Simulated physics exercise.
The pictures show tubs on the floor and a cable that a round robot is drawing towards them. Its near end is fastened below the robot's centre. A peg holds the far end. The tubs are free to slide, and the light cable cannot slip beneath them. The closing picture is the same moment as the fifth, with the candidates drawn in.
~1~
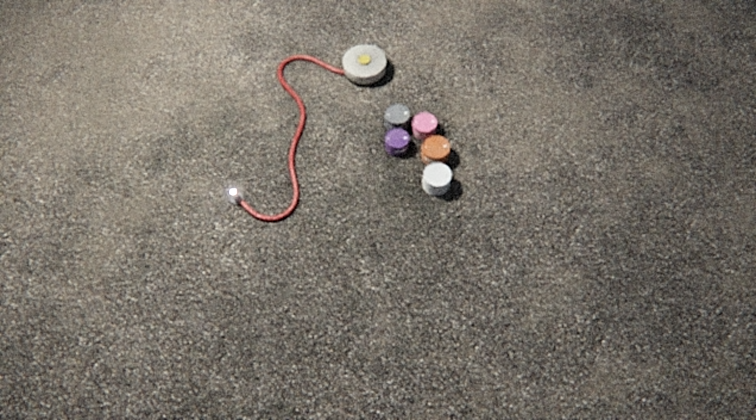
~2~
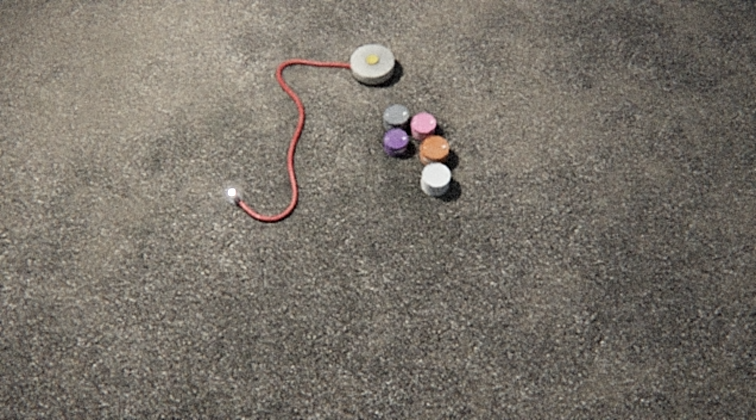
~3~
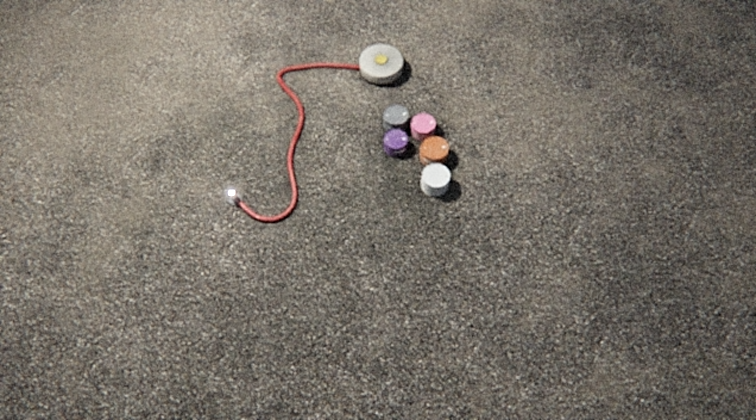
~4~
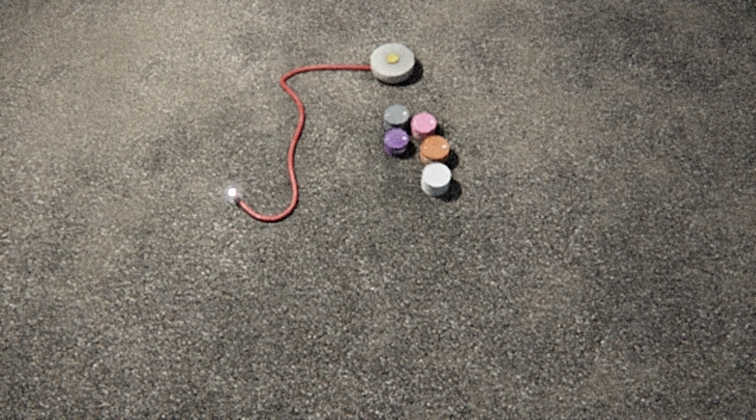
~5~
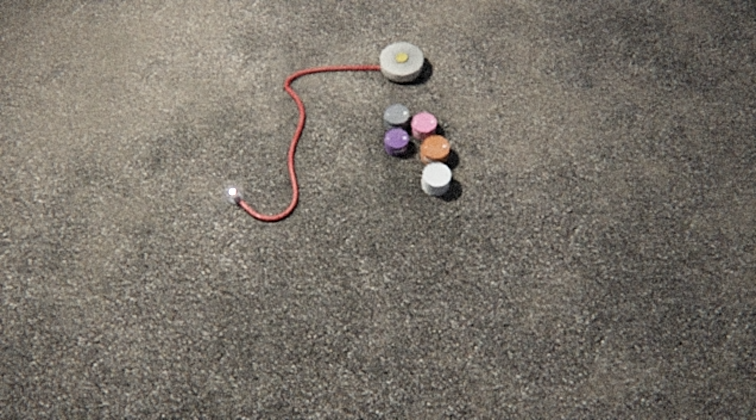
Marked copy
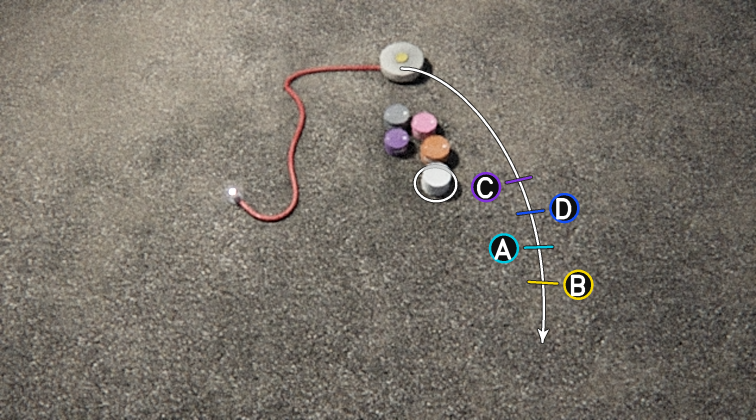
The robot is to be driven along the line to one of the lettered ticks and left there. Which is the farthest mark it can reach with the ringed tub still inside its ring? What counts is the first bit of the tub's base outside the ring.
Mark A.
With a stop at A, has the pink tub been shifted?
Yes.
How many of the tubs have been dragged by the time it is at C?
The count is none.
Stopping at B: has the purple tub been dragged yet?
Yes.
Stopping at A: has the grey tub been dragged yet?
By then, yes.
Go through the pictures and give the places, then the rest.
The first frame shows orange tub (436, 151); purple tub (397, 142); grey tub (397, 118).
The second frame shows robot (373, 65); white tub (436, 180).
The third frame shows robot (381, 65); pink tub (423, 127).
The fourth frame shows robot (392, 64); purple tub (396, 142).
The fifth frame shows robot (402, 63); white tub (436, 179); peg (235, 194); pink tub (424, 126).
On the marked copy, A at (539, 247); B at (543, 283); C at (519, 180); D at (531, 212); the ring at (436, 183); the route from (402, 69) via (513, 167) to (542, 342).
Taking A. A third of the way, robot (472, 101); white tub (436, 179).
Two thirds of the way, robot (518, 170); white tub (436, 179).
When it is over, robot (541, 243); pink tub (416, 146); orange tub (438, 157); purple tub (395, 163); grey tub (391, 142); white tub (436, 180); the white tub is still in its ring.
As for the rest, B drags the ringed tub to (434, 197); C is safe but short; D is safe but short.
